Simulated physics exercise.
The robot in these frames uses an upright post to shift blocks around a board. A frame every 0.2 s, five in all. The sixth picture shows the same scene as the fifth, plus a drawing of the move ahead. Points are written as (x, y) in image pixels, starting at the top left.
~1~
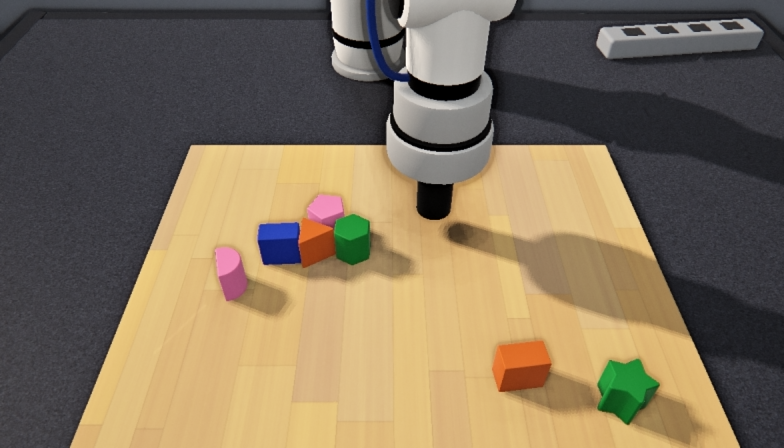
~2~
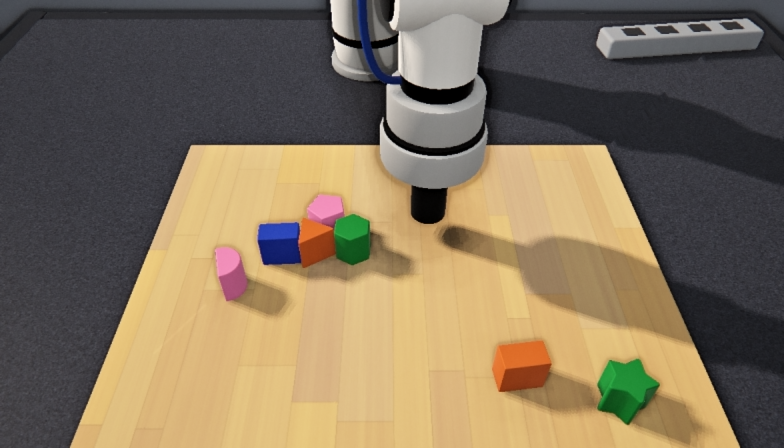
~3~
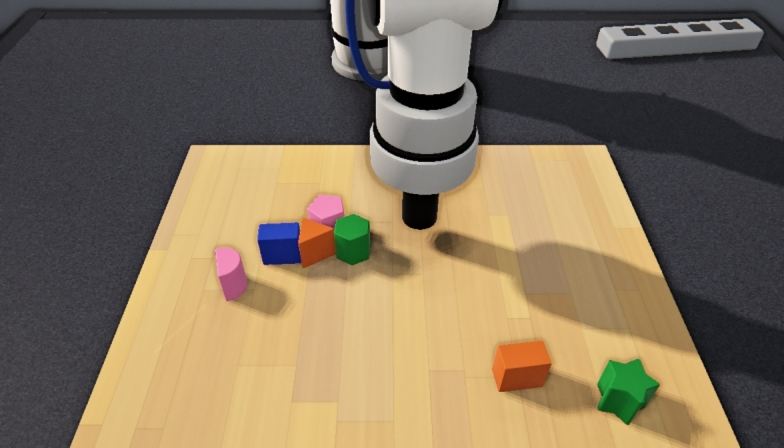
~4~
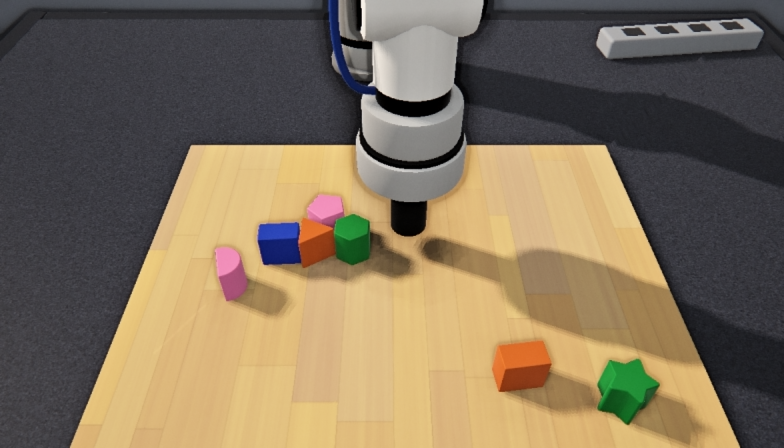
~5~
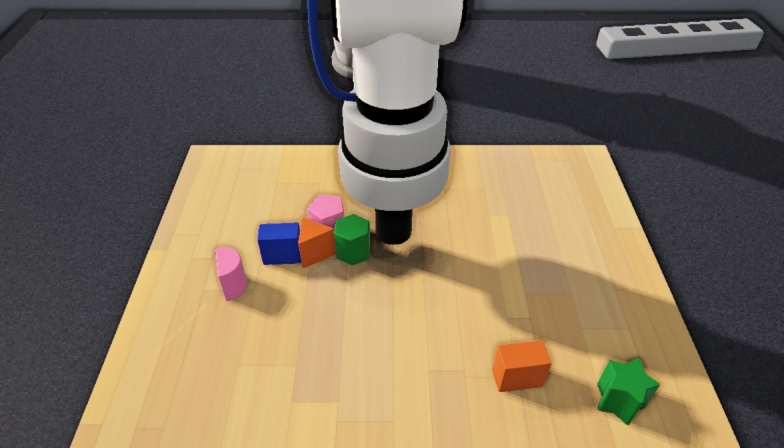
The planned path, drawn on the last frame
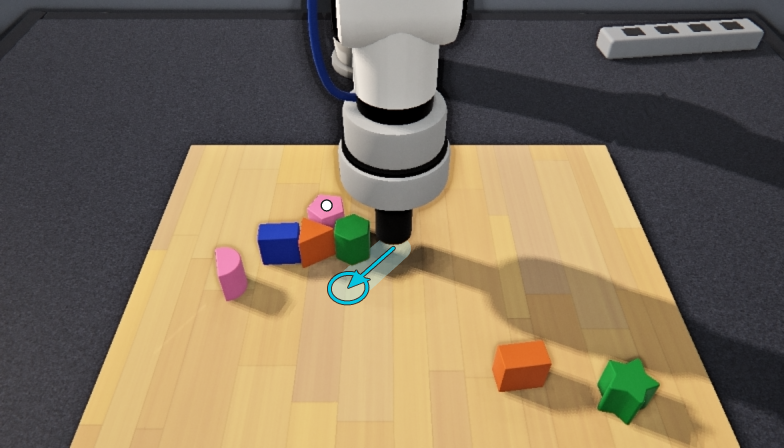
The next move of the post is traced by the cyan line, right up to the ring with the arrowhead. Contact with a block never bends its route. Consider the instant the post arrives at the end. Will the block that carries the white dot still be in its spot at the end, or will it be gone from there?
From what I can tell, it will keep its place.
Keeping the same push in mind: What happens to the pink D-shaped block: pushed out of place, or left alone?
The block in question stays where it was by the end.
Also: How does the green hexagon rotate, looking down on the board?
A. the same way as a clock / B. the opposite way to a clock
It's A.
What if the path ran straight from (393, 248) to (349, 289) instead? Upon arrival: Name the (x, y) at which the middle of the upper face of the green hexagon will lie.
It should be at about (333, 233).
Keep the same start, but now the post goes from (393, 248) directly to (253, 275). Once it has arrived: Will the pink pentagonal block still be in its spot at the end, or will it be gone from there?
By the time the path is finished, it has hardly shifted at all.
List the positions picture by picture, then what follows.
The first picture shows post's lower end at (434, 209); pink D-shaped block at (227, 260); blue rectangle at (278, 230); orange three-sided block at (312, 229); pink pentagonal block at (327, 205); green hexagon at (352, 226).
The second picture shows post at (428, 213); blocks still.
The third picture shows post at (419, 218); blocks still.
The fourth picture shows post at (408, 224); blocks still.
The fifth picture shows post at (394, 232); pink D-shaped block at (227, 260); blue rectangle at (278, 230); orange three-sided block at (312, 229); pink pentagonal block at (327, 205); green hexagon at (352, 226).
Drawn move, straight from (393, 248) to (348, 288); the dot is on the pink pentagonal block.
The first path, step by step. Halfway along, post at (371, 252); blue rectangle at (270, 230); orange three-sided block at (302, 226); green hexagon at (338, 229), turned 45° clockwise.
At the end, post at (347, 272); pink D-shaped block still; blue rectangle at (270, 230); orange three-sided block at (302, 225), turned 15° anticlockwise; pink pentagonal block still; green hexagon at (337, 230), turned 50° clockwise.
